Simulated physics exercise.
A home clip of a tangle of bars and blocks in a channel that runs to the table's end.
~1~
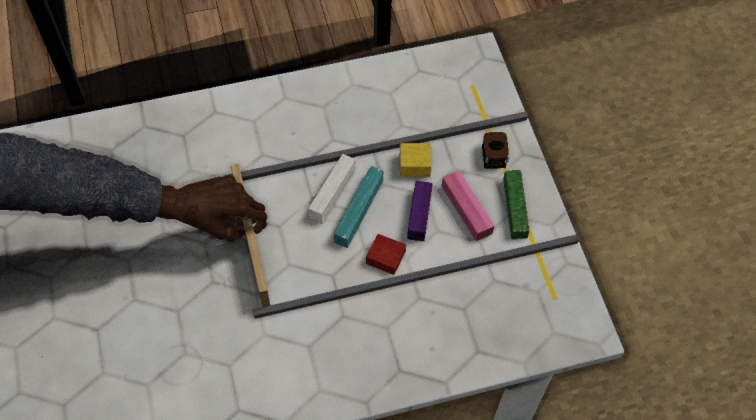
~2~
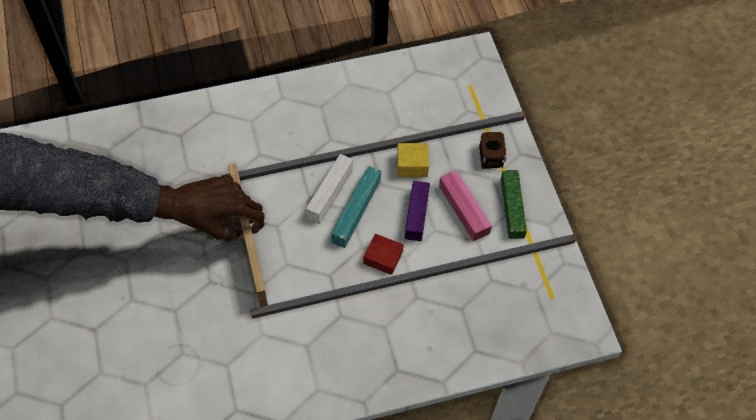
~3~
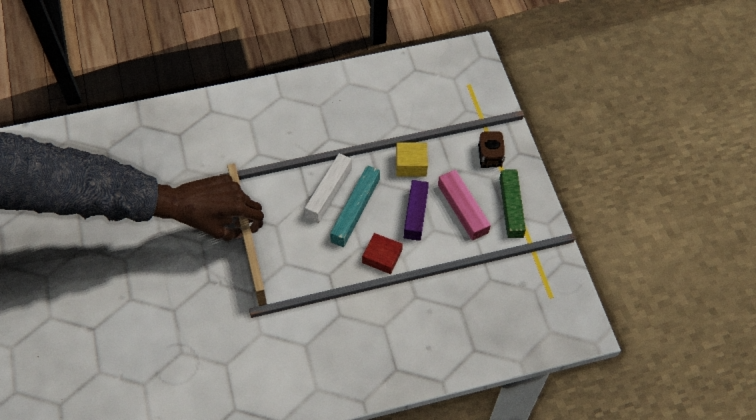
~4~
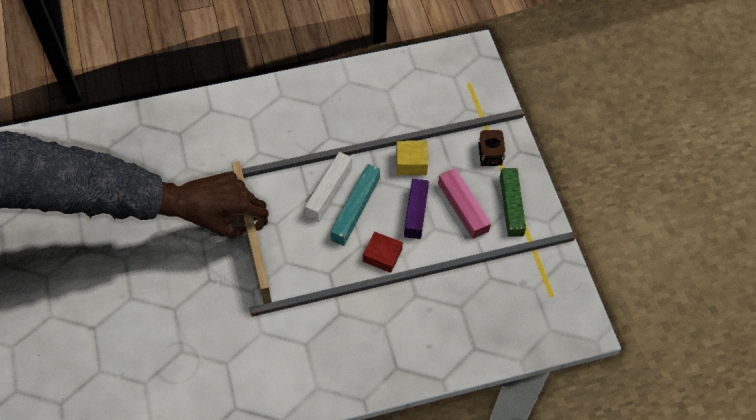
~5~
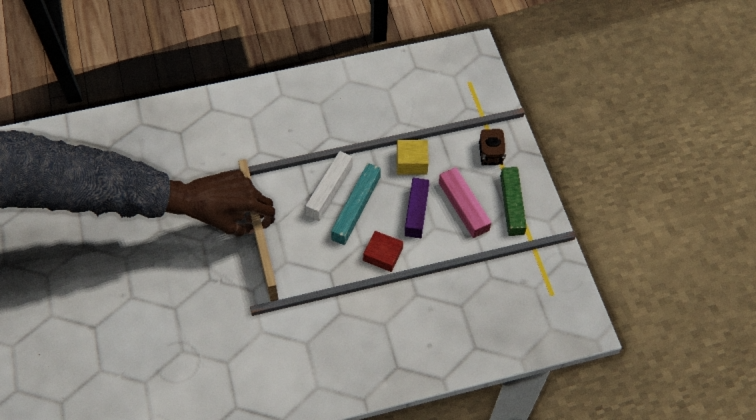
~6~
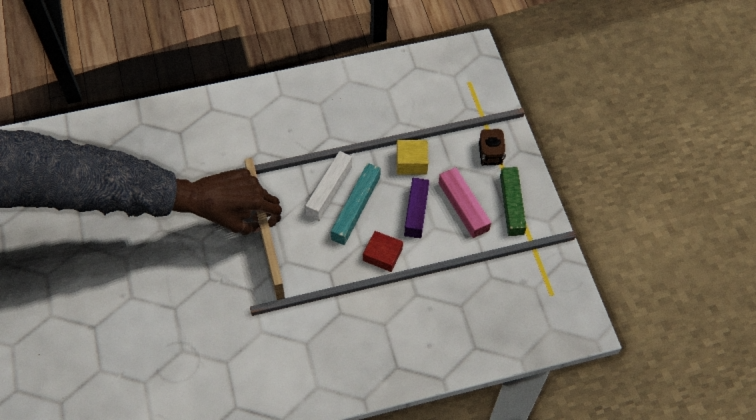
On a tiled tabletop, a channel between two grey rails holds scattered coloured bars and blocks, with a hand gripping a wooden board at its left end. The hand keeps the board nearly still at first, then slides it slightly rightward, while the pieces stay in place, untouched.
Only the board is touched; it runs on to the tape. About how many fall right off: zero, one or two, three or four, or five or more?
Here the number that fall off is three or four.
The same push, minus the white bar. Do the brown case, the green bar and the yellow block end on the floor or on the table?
The brown case is lost; the green bar is lost; the yellow block survives.
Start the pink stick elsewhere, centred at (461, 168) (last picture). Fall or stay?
The pink stick falls.
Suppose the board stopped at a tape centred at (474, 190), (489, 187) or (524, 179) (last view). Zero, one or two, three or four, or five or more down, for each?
In that order: Zero; one to two; five or over.
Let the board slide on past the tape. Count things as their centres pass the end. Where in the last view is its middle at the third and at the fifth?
At (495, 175) for the third, at (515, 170) for the fifth.
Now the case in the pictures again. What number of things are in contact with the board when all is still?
That makes 2.
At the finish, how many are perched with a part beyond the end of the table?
Overhanging: 1.
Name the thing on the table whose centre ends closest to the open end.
The purple stick ends nearest.
Soon after, none off yet; green bar at rest near (513, 201); brown case at rest near (492, 147); pink stick at rest near (464, 202).
Then, none off yet; green bar moving near (517, 201); brown case moving near (495, 147); pink stick moved a little near (496, 197).
At rest, the number that fall off is three or four; fallen, yellow block, pink stick, brown case and green bar.
